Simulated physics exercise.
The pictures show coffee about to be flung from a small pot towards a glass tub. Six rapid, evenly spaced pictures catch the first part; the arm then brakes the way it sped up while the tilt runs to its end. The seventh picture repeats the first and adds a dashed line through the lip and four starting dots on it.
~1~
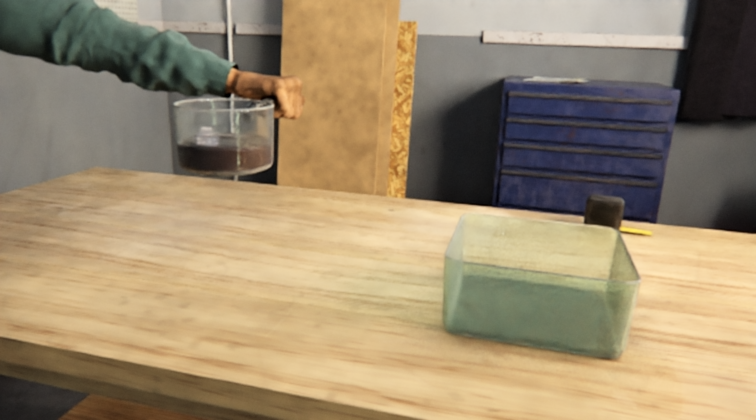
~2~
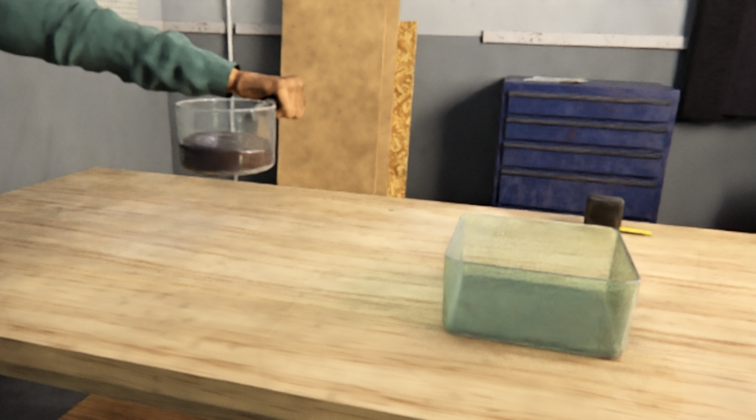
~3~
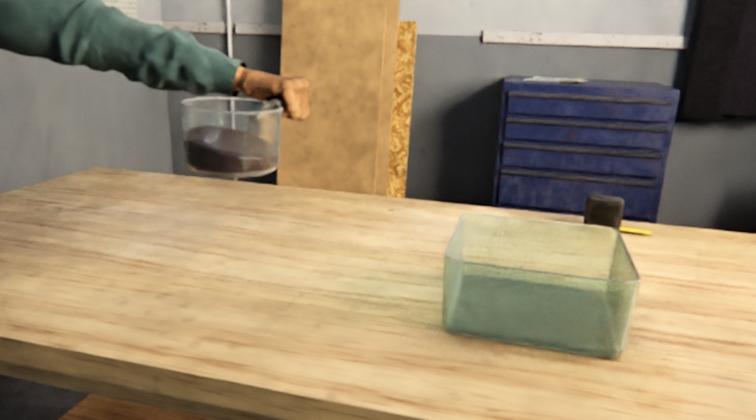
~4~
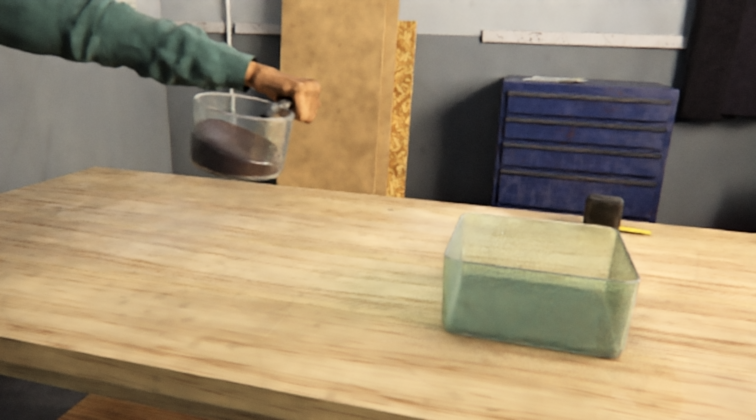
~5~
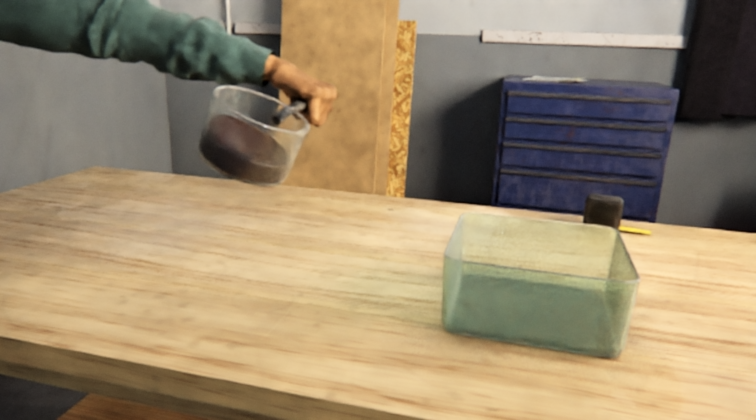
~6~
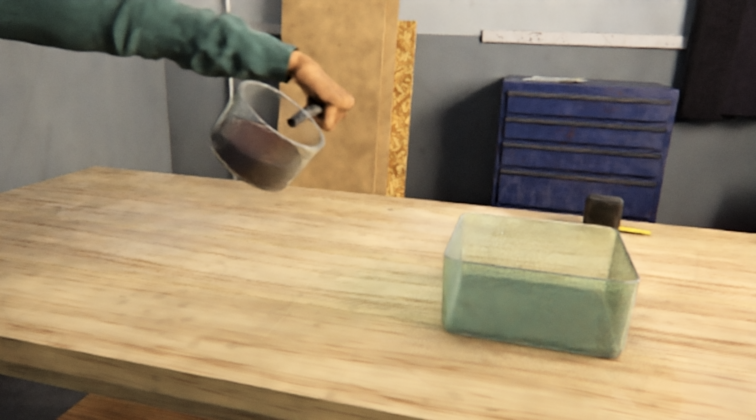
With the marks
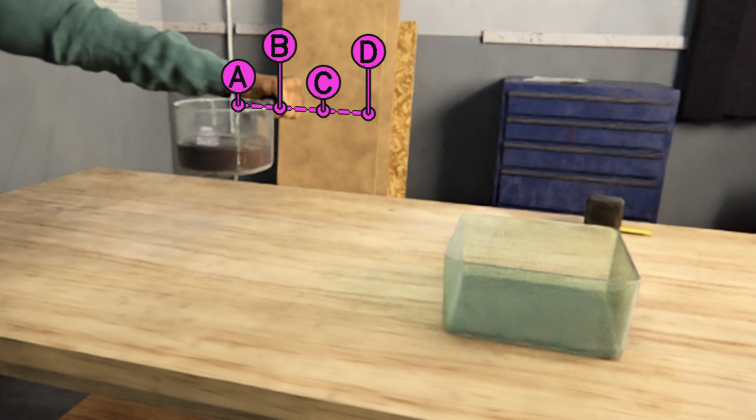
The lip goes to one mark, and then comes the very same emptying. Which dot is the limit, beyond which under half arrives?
Go for C.
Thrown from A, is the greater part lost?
Yes.
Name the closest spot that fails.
That would be B.
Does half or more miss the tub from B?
Yes, that goes wrong.
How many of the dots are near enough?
Two of them.
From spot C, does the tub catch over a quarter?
Yes, it does.
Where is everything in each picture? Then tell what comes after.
In the first frame, upright, lip at (267, 106); tub from (442, 328) to (624, 356); nothing has left yet.
In the second frame, upright, lip at (268, 107); nothing has left yet.
In the third frame, tipped about 3°, lip at (276, 109); nothing has left yet.
In the fourth frame, tipped about 11°, lip at (288, 117); nothing has left yet.
In the fifth frame, tipped about 23°, lip at (304, 130); nothing has left yet.
In the sixth frame, tipped about 38°, lip at (319, 146); nothing has left yet.
In magenta, A at (238, 104); B at (279, 107); C at (323, 110); D at (368, 113).
With A, about 0 % lands in the tub, 100 % falls short.
With B, about 2 % lands in the tub, 92 % falls short and 6 % goes beside or beyond.
With C, about 73 % lands in the tub, 5 % falls short and 22 % goes beside or beyond.
With D, about 73 % lands in the tub, 6 % falls short and 22 % goes beside or beyond.
